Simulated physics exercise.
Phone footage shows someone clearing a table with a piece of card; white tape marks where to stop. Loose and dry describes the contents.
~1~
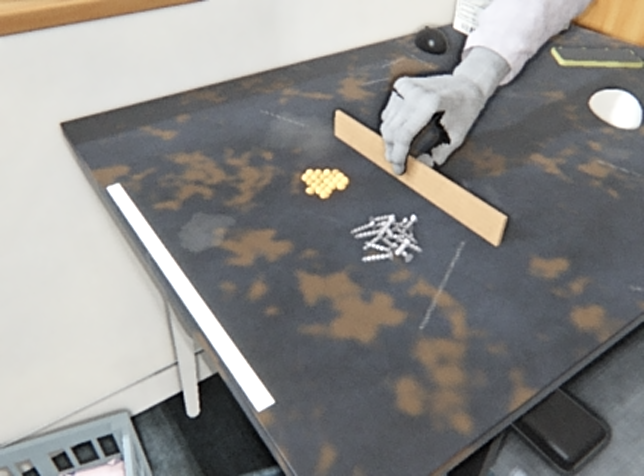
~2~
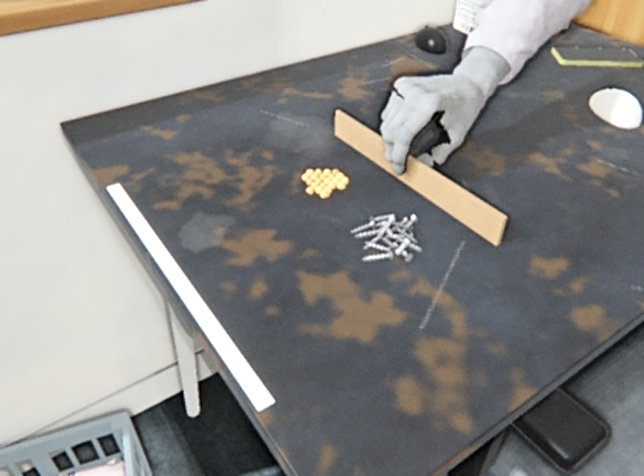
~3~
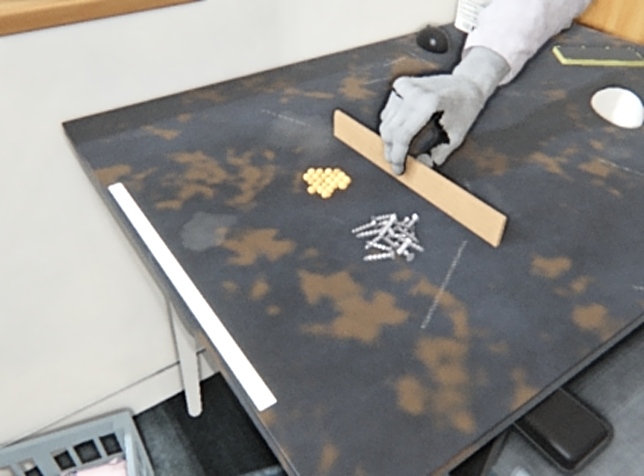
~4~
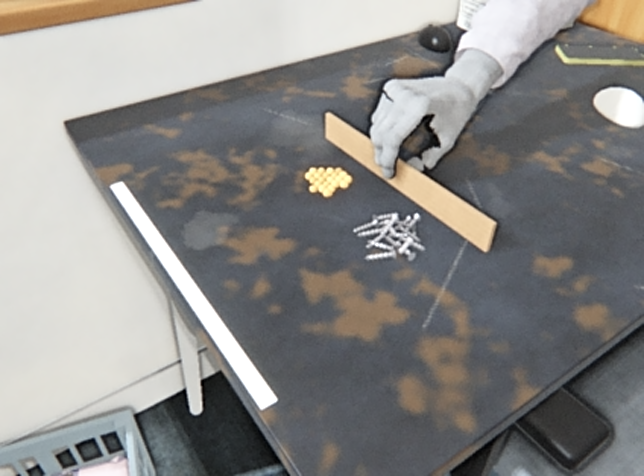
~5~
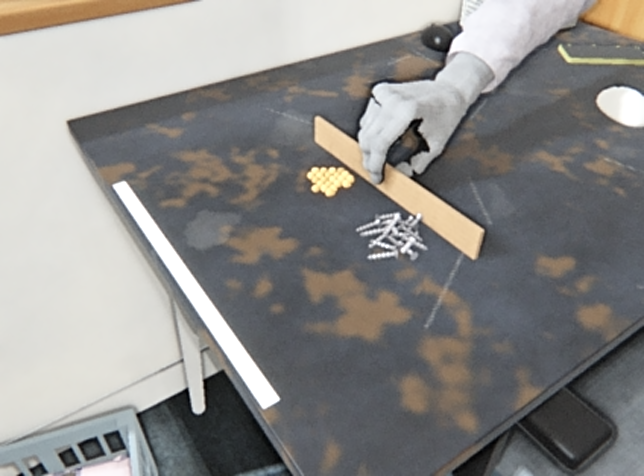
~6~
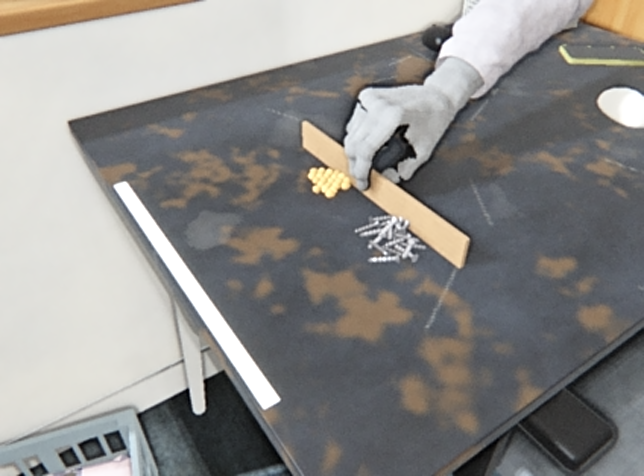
In the video, a hand holds a strip of card still on a dark, brown-patched table, then slides it left toward white tape, reaching the small yellow chickpeas and silver screws and beginning to push against them.
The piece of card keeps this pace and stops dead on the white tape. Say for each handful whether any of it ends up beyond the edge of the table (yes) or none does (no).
As I see it, the nearer handful will not stay whole up there. The farther handful will not stay whole up there.
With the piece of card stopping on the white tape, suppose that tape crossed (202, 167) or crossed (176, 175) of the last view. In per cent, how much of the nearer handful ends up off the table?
Try 1 gives 0 percent, try 2 gives 0 percent.
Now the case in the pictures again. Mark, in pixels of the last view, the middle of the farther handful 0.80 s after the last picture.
Near (247, 212).
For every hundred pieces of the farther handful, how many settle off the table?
About 100 out of every hundred.
Then, 0.80 s after the last picture, piece of card still moving, near (279, 208); nearer handful all on the table, its front near (282, 277); farther handful all on the table, its front near (234, 215).
Then, 1.63 s after the last picture, piece of card stopped at the white tape; nearer handful most over the edge; farther handful about two thirds over the edge.
Then, 1.91 s after the last picture, piece of card stopped at the white tape; nearer handful all over the edge; farther handful all over the edge.
At rest, piece of card stopped at the white tape; nearer handful all over the edge; farther handful all over the edge.
